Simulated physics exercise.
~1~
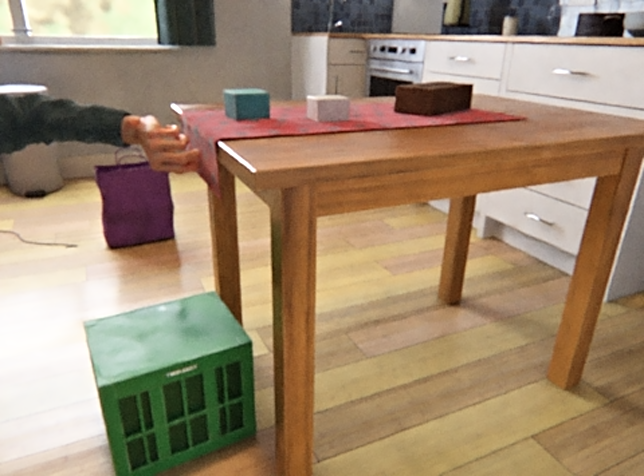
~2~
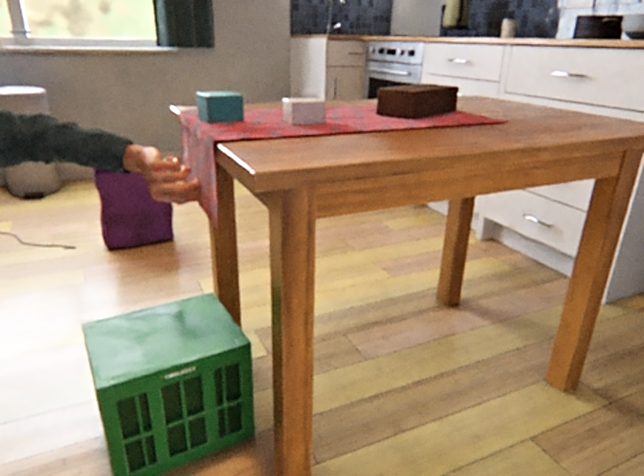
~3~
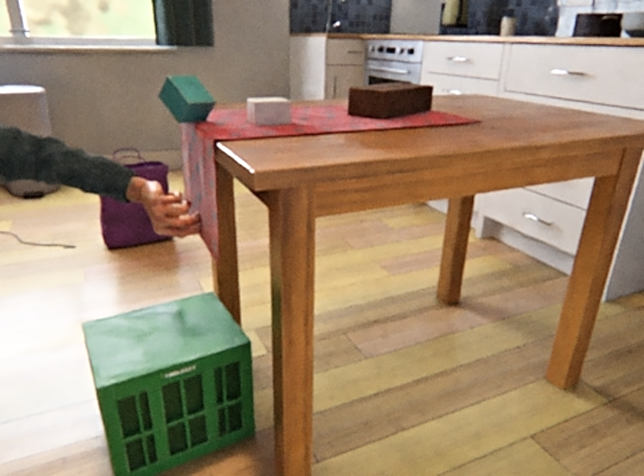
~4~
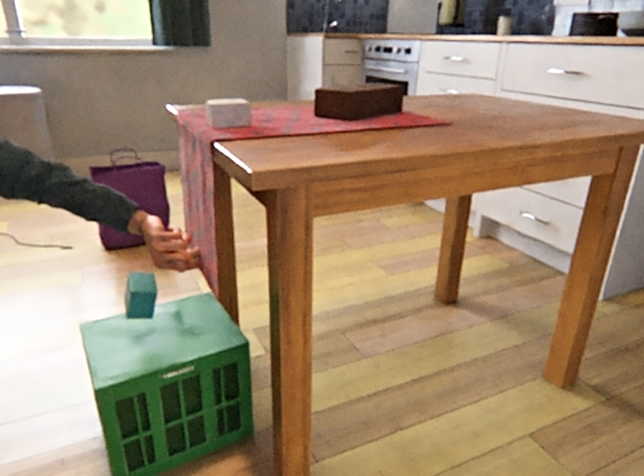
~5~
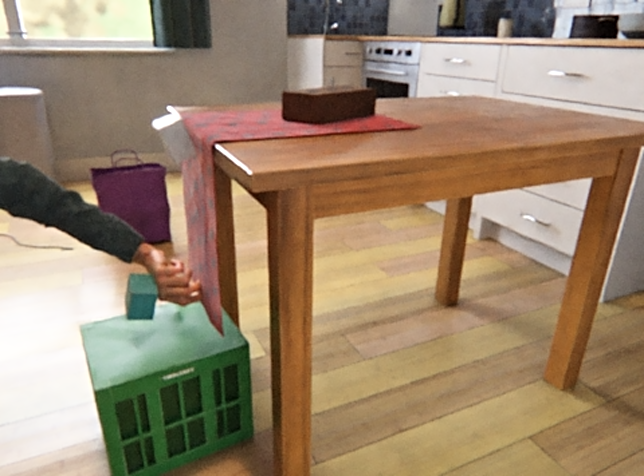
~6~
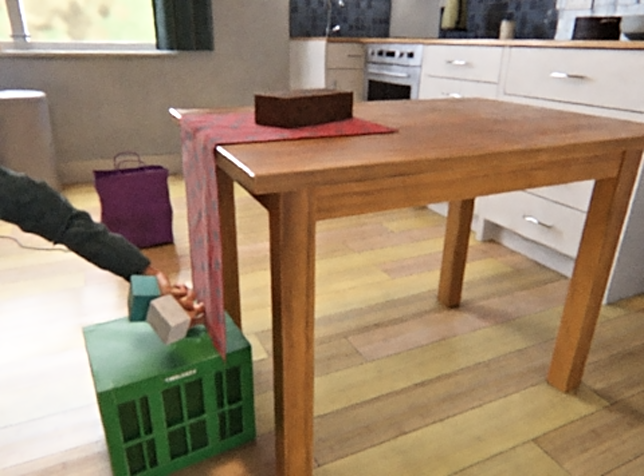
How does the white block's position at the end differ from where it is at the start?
At the start the white block sits on the red tablecloth on top of the table, between the turquoise block and the brick. At the end it is down at the green crate, below the left end of the table and beside the turquoise block.
